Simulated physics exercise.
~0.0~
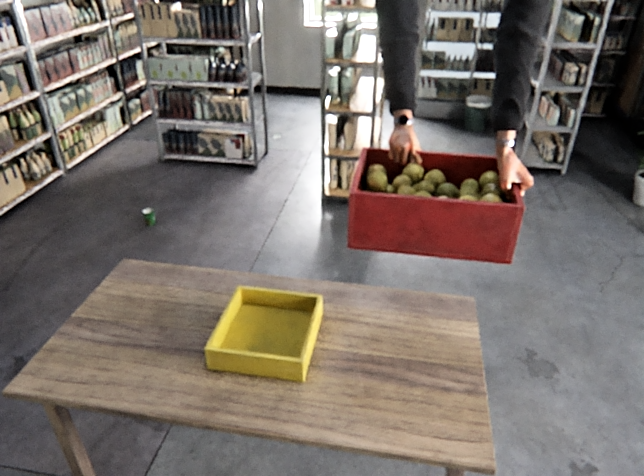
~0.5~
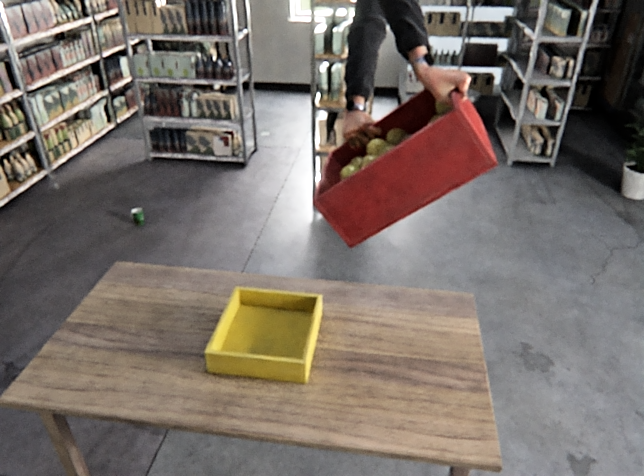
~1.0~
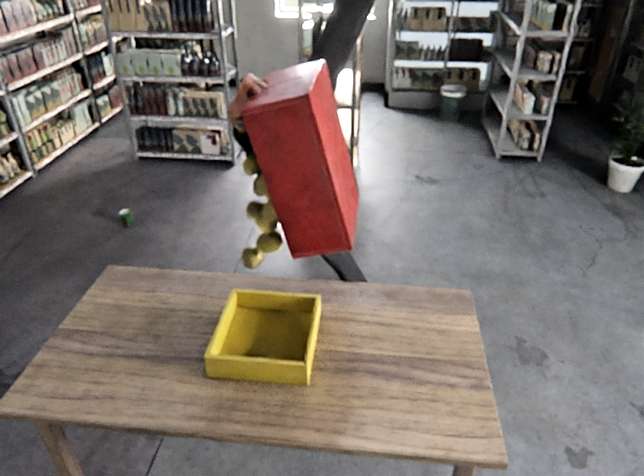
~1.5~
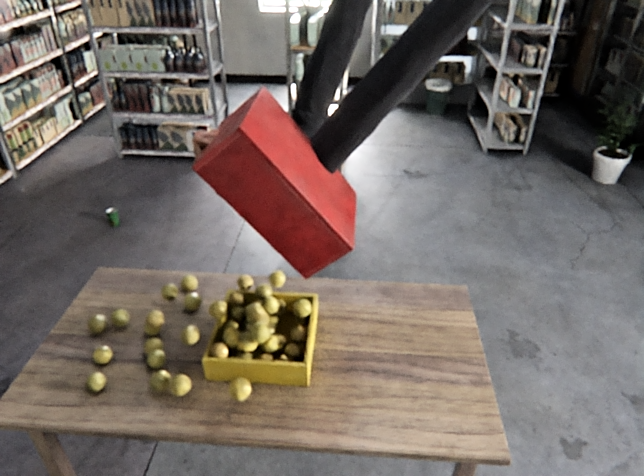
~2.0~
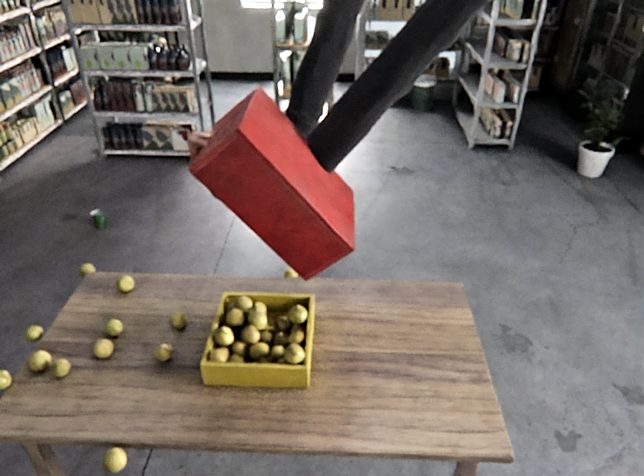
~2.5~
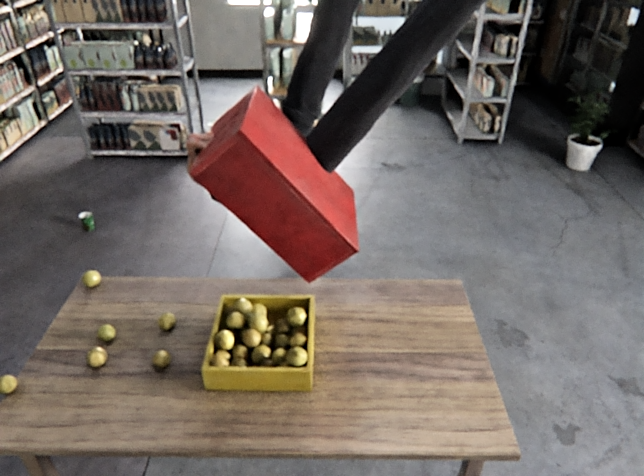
A red box full of small yellow apples was tipped over by two hands above a wooden table, spilling them into a shallow yellow carton. Many stayed inside, but others scattered leftward across the tabletop, some rolling off, while the box hung tilted above.
